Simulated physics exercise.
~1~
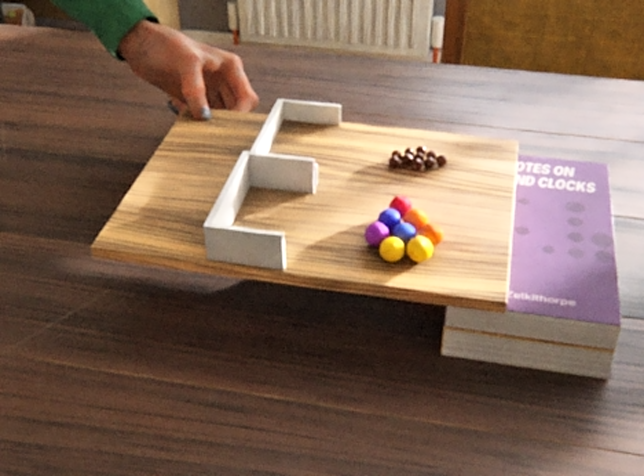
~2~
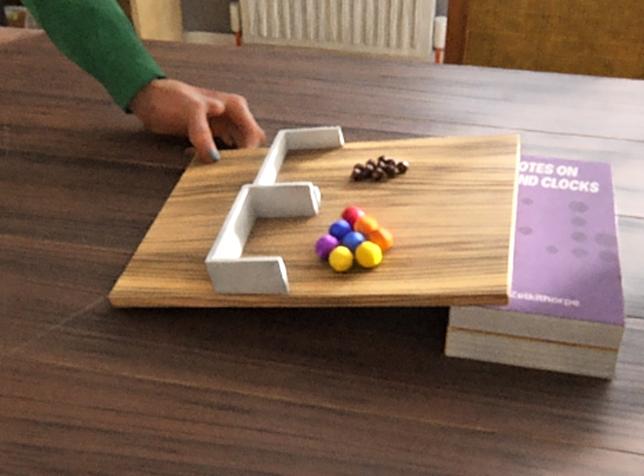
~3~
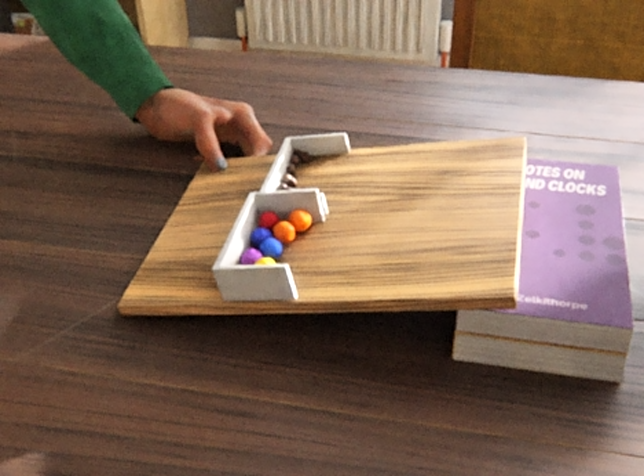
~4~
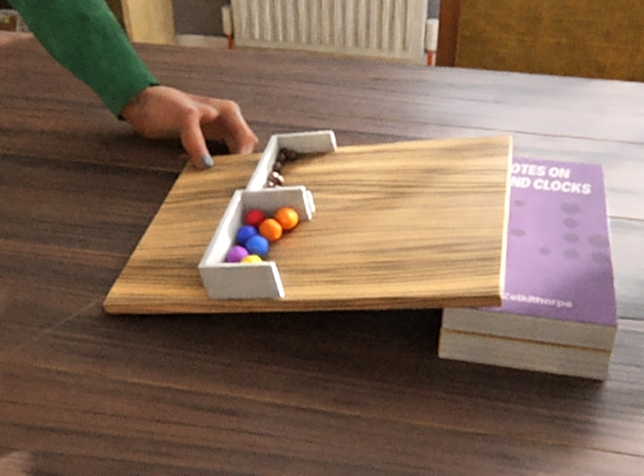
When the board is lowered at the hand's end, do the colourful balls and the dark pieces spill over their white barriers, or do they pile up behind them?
Both groups pile up behind their barriers. The colourful balls gather behind the front one and the dark pieces behind the back one.
At the start, a hand in a green sleeve holds the left end of a wooden board whose right end rests on a thick purple book. A heap of colourful balls sits near the front and a heap of small dark brown pieces sits behind it, each with a white barrier to its left. The hand lowers its end, tilting the board down to the left, and both heaps begin moving down the slope. They reach the barriers and bunch up against them. At the end, the board rests tilted, with both groups gathered behind their barriers.
